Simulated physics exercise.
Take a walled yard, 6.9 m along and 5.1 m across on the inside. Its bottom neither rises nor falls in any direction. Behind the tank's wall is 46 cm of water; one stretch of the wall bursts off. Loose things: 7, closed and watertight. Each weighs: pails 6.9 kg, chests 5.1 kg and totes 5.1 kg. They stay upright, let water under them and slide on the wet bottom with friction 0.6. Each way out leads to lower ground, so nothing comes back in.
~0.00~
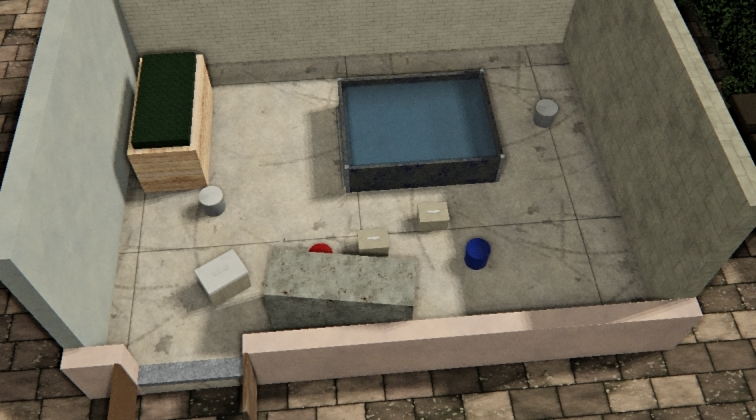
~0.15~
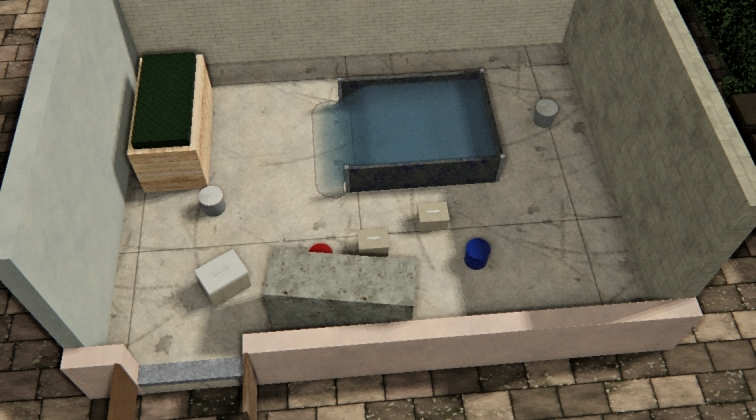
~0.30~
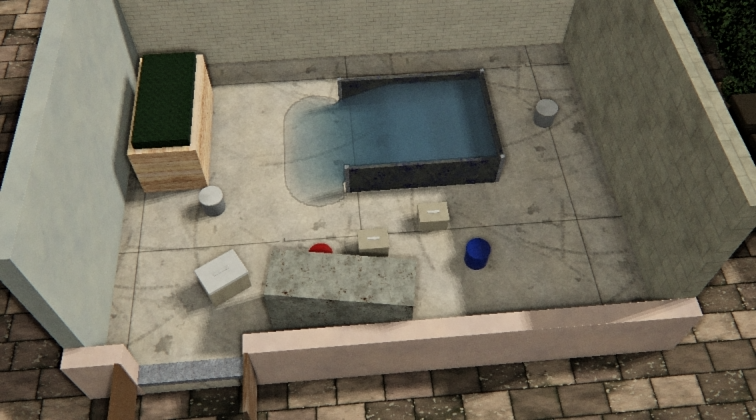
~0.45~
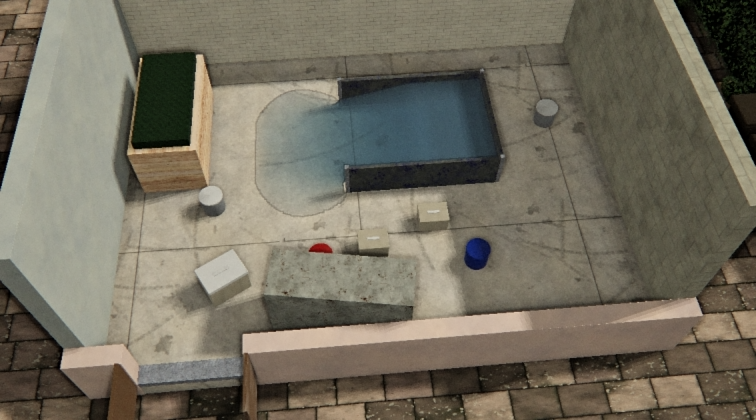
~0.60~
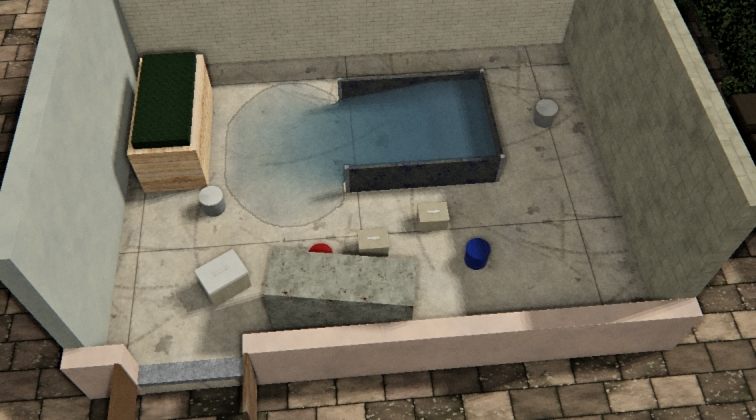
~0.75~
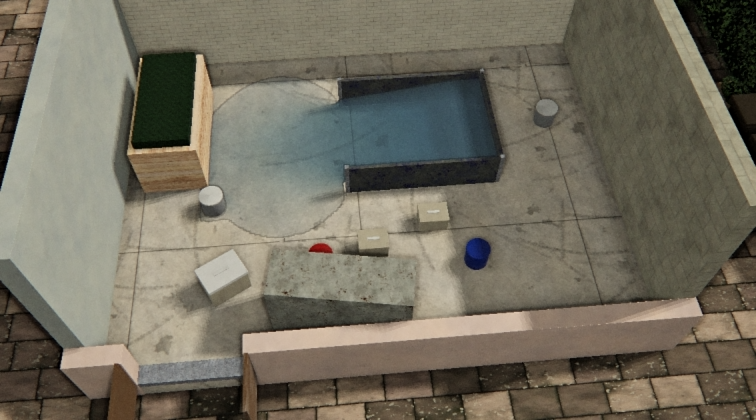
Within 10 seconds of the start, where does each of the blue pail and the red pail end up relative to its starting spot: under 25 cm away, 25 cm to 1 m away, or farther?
By the end: Blue pail - under 25 cm away; red pail - under 25 cm away.
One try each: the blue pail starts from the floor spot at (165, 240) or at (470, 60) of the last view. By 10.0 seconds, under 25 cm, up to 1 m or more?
From the first spot it goes a long way, and from the second it does not really budge.
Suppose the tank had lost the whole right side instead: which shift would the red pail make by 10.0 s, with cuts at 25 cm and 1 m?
Well, the red pail keeps its spot.
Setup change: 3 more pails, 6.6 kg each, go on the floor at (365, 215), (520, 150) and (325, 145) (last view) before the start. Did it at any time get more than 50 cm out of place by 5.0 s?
Spot by spot, in turn: Falls short, falls short, exceeds it.
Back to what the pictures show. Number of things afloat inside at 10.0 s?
Answer: 1.
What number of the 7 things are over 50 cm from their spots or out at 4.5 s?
The number by then is 2.
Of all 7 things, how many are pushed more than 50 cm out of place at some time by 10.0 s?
I get 2.
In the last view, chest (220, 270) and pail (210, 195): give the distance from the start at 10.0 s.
140 cm, gone out.
After 2.0 s the blue pail is near (478, 249), 0.0 m from its start, aground; the red pail is near (320, 254), 0.0 m from its start, aground; 0 of 7 are out; 0 afloat.
After 4.5 s the blue pail is near (478, 249), 0.0 m from its start, aground; the red pail is near (320, 254), 0.0 m from its start, aground; 1 of 7 are out; 1 afloat.
After 7.0 s the blue pail is near (478, 249), 0.0 m from its start, aground; the red pail is near (323, 253), 0.0 m from its start, aground; 1 of 7 are out; 1 afloat.
After 10.0 s the blue pail is near (478, 249), 0.0 m from its start, aground; the red pail is near (323, 253), 0.0 m from its start, aground; 1 of 7 are out; 1 afloat.
